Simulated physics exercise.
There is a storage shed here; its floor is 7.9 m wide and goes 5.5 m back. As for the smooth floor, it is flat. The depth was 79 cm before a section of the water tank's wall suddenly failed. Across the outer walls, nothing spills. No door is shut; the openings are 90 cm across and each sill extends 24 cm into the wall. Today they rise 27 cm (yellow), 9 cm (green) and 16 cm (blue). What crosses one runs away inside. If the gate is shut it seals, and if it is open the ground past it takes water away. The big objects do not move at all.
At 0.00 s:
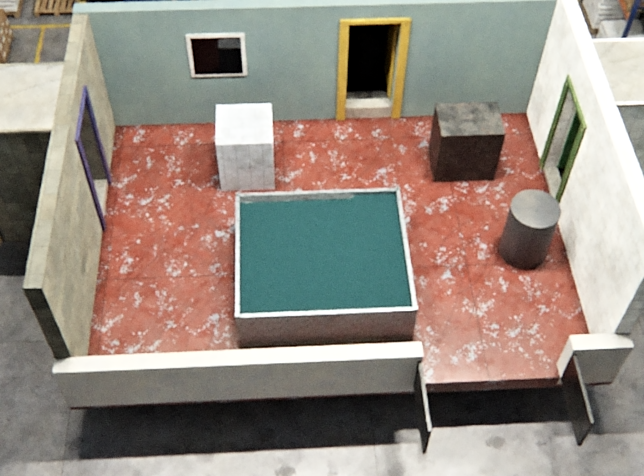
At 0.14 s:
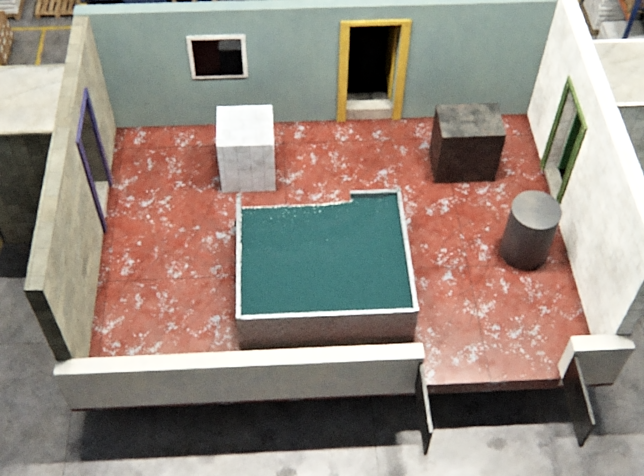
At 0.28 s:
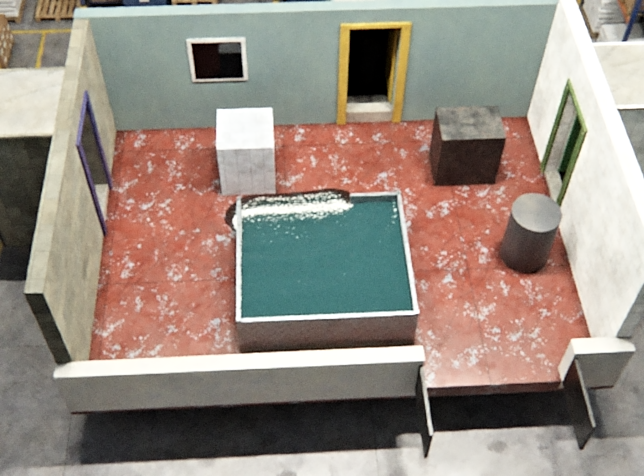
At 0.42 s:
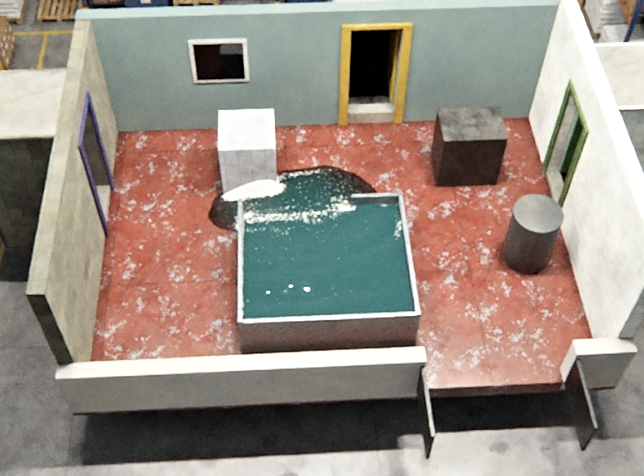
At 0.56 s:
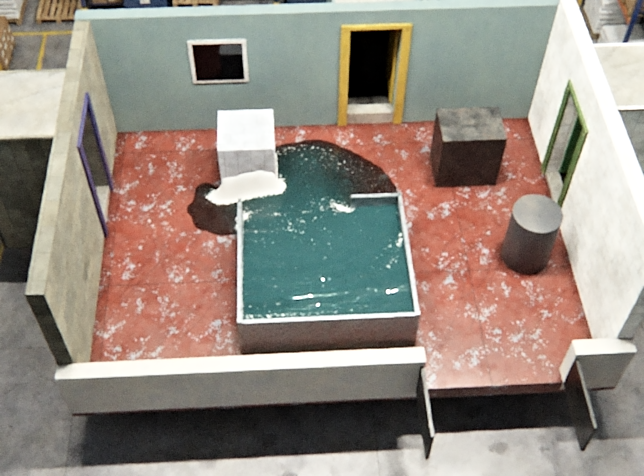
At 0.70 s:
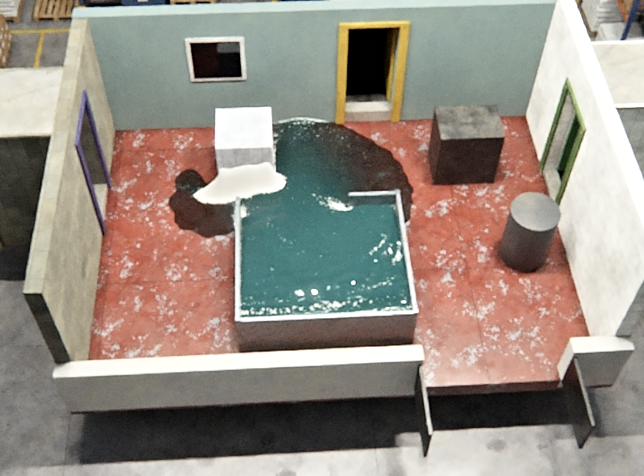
Water pours through a gap in the tank's far side and spreads across the red floor.
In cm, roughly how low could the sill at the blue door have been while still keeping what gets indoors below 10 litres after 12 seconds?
About 26 cm.
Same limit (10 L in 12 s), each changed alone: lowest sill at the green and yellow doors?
You'd want some 11.0 cm at green and some 33 cm at yellow.
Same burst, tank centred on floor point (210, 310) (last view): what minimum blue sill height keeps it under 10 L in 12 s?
Roughly 33 cm is needed.
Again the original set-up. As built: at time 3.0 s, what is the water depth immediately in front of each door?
Door by door in cm - yellow 28, green 9, blue 28.
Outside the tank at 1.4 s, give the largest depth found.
About 60 cm.
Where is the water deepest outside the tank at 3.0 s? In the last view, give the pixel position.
Look close to (522, 125).
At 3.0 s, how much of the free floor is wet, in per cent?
Some 55 per cent of it.
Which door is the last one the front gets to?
The answer is the green one.
After 1.4 s water covers 35 % of the floor, deepest (60 cm) near (260, 200); 10 cm at the blue door, 0 litres in over its 16 cm sill.
After 3.0 s water covers 55 % of the floor, deepest (49 cm) near (522, 125); 28 cm at the blue door, 66 litres in over its 16 cm sill.
After 12.0 s water covers 100 % of the floor, deepest (15 cm) near (114, 147); 10 cm at the blue door, 117 litres in over its 16 cm sill.
At the blue door as built, the water arrived by 1.4 s and peaked near 30 cm at 2.0 s.
With a sill of 21.5 cm, 39 litres would have come in within the 12 s; with 29 cm, 3 litres. So under 10 litres takes about 26 cm.
